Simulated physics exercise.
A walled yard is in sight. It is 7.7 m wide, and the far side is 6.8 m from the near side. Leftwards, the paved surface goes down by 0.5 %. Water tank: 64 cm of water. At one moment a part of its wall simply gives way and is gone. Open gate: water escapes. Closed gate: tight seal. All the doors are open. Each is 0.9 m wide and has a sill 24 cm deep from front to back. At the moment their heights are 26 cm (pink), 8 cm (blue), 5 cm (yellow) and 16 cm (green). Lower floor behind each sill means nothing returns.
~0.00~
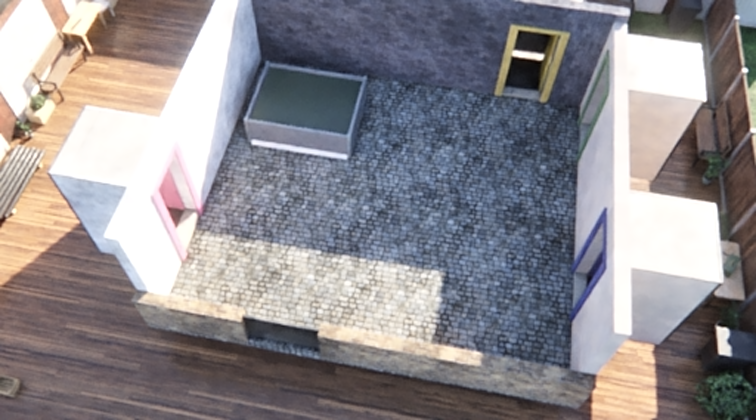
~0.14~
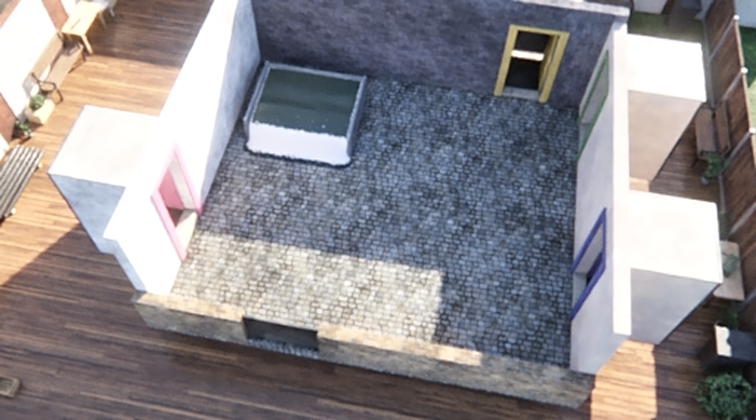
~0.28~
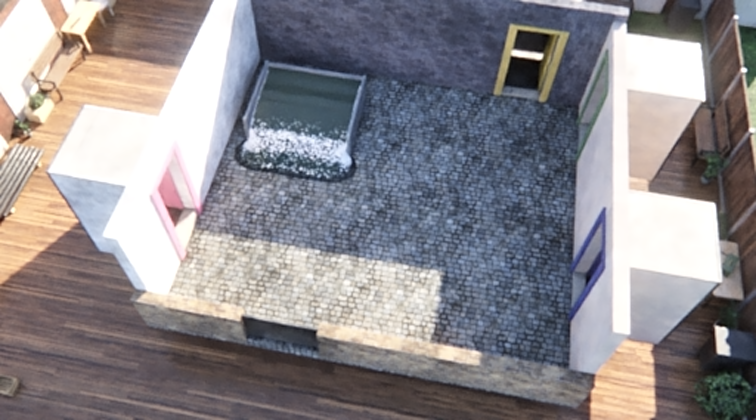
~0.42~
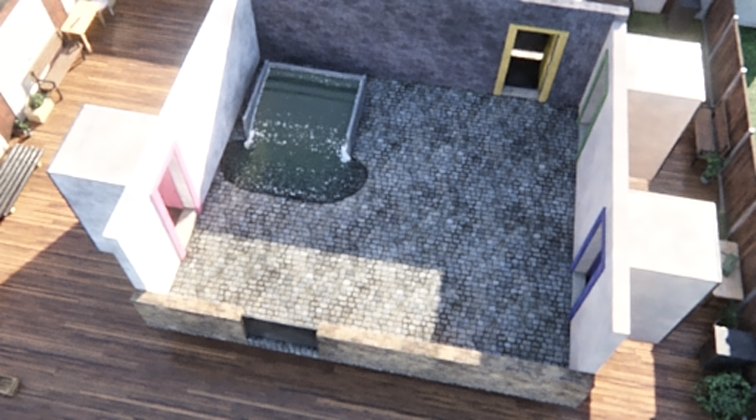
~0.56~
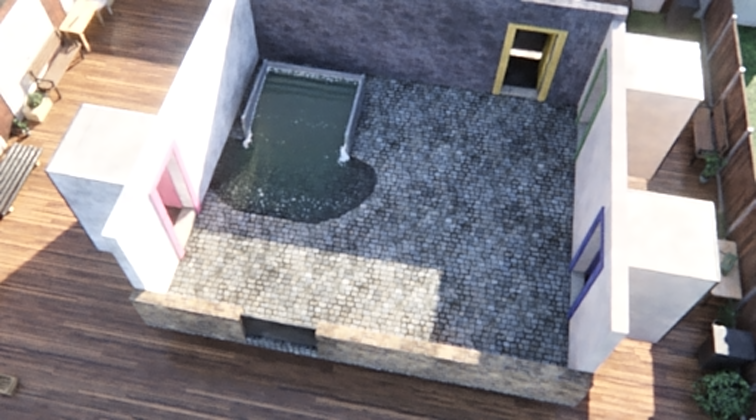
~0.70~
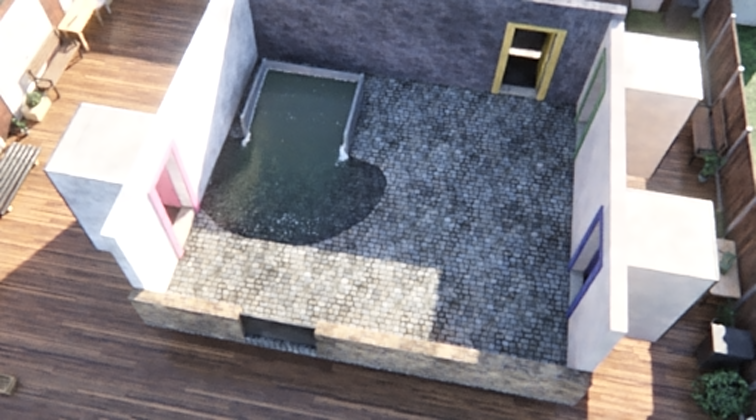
Water tank in a walled, cobbled yard losing its front wall, dark water pouring out and spreading in a rounded pool across the paving.
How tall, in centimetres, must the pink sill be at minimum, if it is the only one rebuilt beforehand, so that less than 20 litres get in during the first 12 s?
It needs to be at least 12 cm tall.
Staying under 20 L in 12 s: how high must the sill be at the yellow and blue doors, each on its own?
About 6.5 cm at yellow and 8.0 cm at blue.
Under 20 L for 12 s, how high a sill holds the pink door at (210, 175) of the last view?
Around 10.5 cm would do it.
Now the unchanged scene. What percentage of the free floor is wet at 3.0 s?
Some 45 in a hundred.
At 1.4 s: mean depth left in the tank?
It averages near 28 cm.
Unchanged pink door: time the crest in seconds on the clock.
4.0 s.
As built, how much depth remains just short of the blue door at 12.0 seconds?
4.0 cm.
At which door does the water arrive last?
Final door: Yellow.
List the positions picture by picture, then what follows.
The first picture shows the water tank at (307, 101) is whole and still, 64 cm deep; the pink door at (181, 208) is dry.
In the second picture, the front is at (250, 151), 0.3 m from the gap at (299, 141); 0.5 m2 of floor is wet, 64 cm left at the back.
In the third picture, the front is at (250, 166), 0.7 m from the gap at (298, 142); 1.6 m2 of floor is wet, 64 cm left at the back.
In the fourth picture, water pours out at (298, 142) and has run 1.3 m, to (255, 190); about 10 cm deep outside, 59 cm at the back.
In the fifth picture, the front is at (242, 207), 1.8 m from the gap at (297, 142); 5.1 m2 of floor is wet, 53 cm left at the back.
In the sixth picture, the gap is at (296, 141), the front 2.4 m out at (246, 233); the back of the water tank holds 54 cm; the pink door at (177, 205), 3.0 m from the gap, is still 0.6 m from the nearest water.
After 1.4 s water covers 30 % of the floor, deepest (26 cm) near (232, 322); 11 cm at the pink door, 0 litres in over its 26 cm sill.
After 3.0 s water covers 45 % of the floor, deepest (32 cm) near (159, 308); 11 cm at the pink door, 0 litres in over its 26 cm sill.
After 12.0 s water covers 95 % of the floor, deepest (8 cm) near (517, 105); 4 cm at the pink door, 0 litres in over its 26 cm sill.
At the pink door as built, the water arrived by 1.0 s and peaked near 19 cm at 4.0 s.
With a sill of 10 cm, 37 litres would have come in within the 12 s; with 13 cm, 13 litres. So under 20 litres takes about 12 cm.
